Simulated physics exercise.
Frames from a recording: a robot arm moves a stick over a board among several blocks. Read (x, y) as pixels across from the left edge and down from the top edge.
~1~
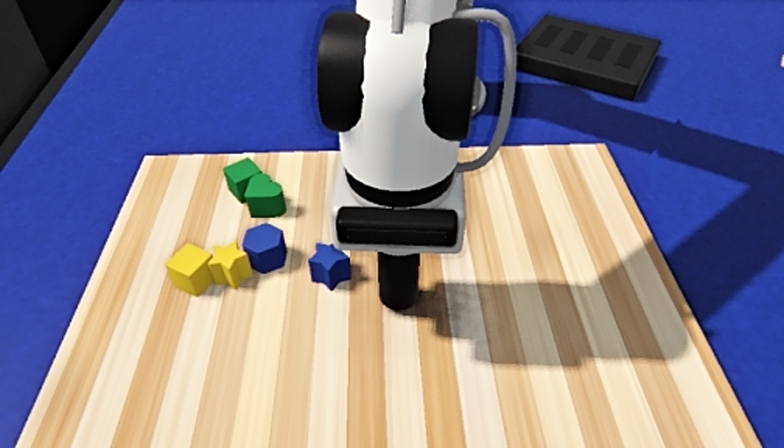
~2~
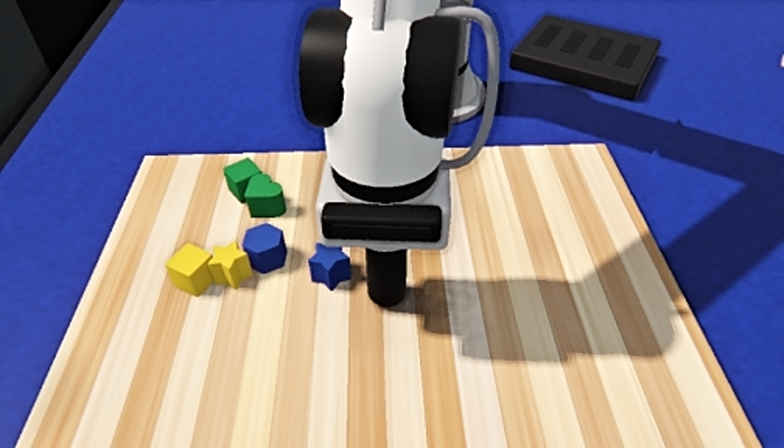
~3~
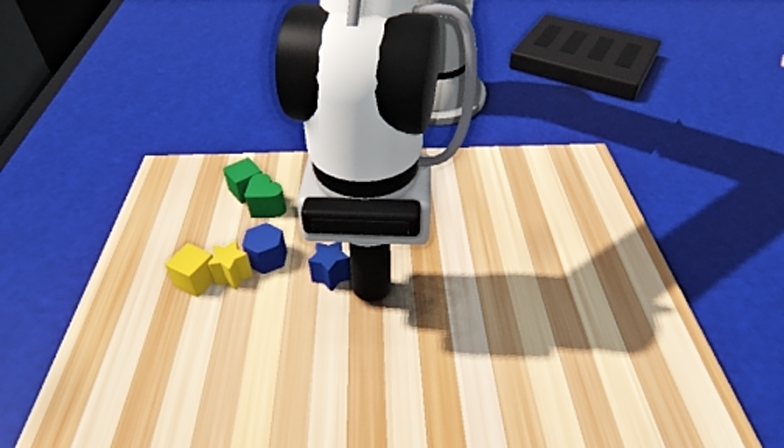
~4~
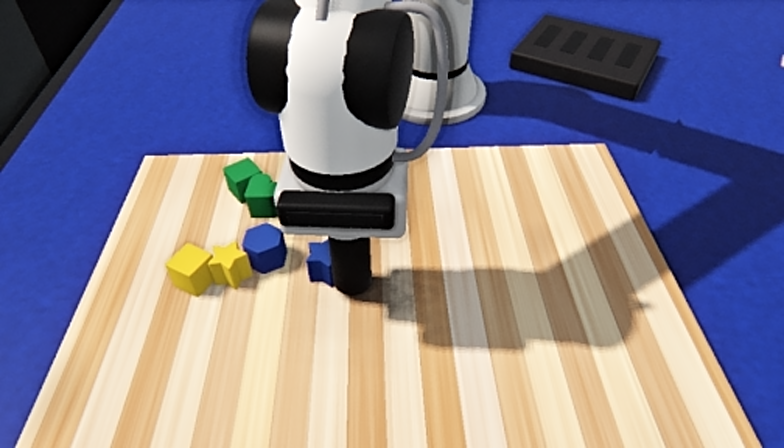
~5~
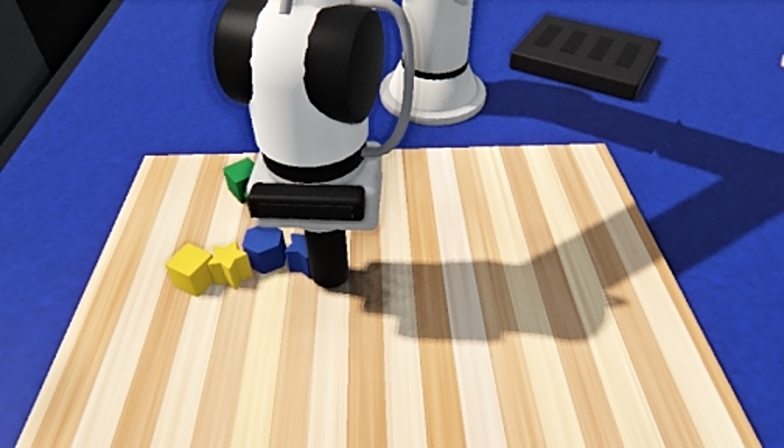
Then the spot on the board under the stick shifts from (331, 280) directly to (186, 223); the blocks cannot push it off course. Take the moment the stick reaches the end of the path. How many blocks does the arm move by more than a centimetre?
Most likely two.
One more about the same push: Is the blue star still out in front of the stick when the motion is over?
Yes, it checks out.
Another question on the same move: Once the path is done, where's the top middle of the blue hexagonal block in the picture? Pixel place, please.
Answer: (136, 180).
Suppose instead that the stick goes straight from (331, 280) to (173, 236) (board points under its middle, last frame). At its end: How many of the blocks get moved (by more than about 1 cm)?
My answer is three or more.
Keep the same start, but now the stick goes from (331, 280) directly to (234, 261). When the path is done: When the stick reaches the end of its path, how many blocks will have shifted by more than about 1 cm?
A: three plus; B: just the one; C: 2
Choice A: Three plus.
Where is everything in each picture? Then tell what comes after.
The first frame shows stick tip at (399, 295); block tops, yellow star at (227, 254); blue hexagonal block at (262, 237); green heart-shaped block at (263, 186); blue star at (329, 253).
The second frame shows stick at (387, 292); blocks unchanged.
The third frame shows stick at (372, 287); blocks unchanged.
The fourth frame shows stick at (353, 281); blue star at (325, 250).
The fifth frame shows stick at (330, 274); yellow star at (227, 254); blue hexagonal block at (262, 237); green heart-shaped block hidden; blue star at (305, 242).
The first path, step by step. One third of the way, stick at (278, 253); yellow star at (225, 252), turned 20° anticlockwise; blue hexagonal block at (222, 217); blue star at (255, 221).
Two thirds of the way, stick at (229, 234); yellow star at (225, 252), turned 20° anticlockwise; blue hexagonal block at (177, 198); blue star at (208, 203).
At the end, stick at (184, 217); yellow star at (225, 252), turned 20° anticlockwise; blue hexagonal block at (136, 180); green heart-shaped block in place; blue star at (165, 186).
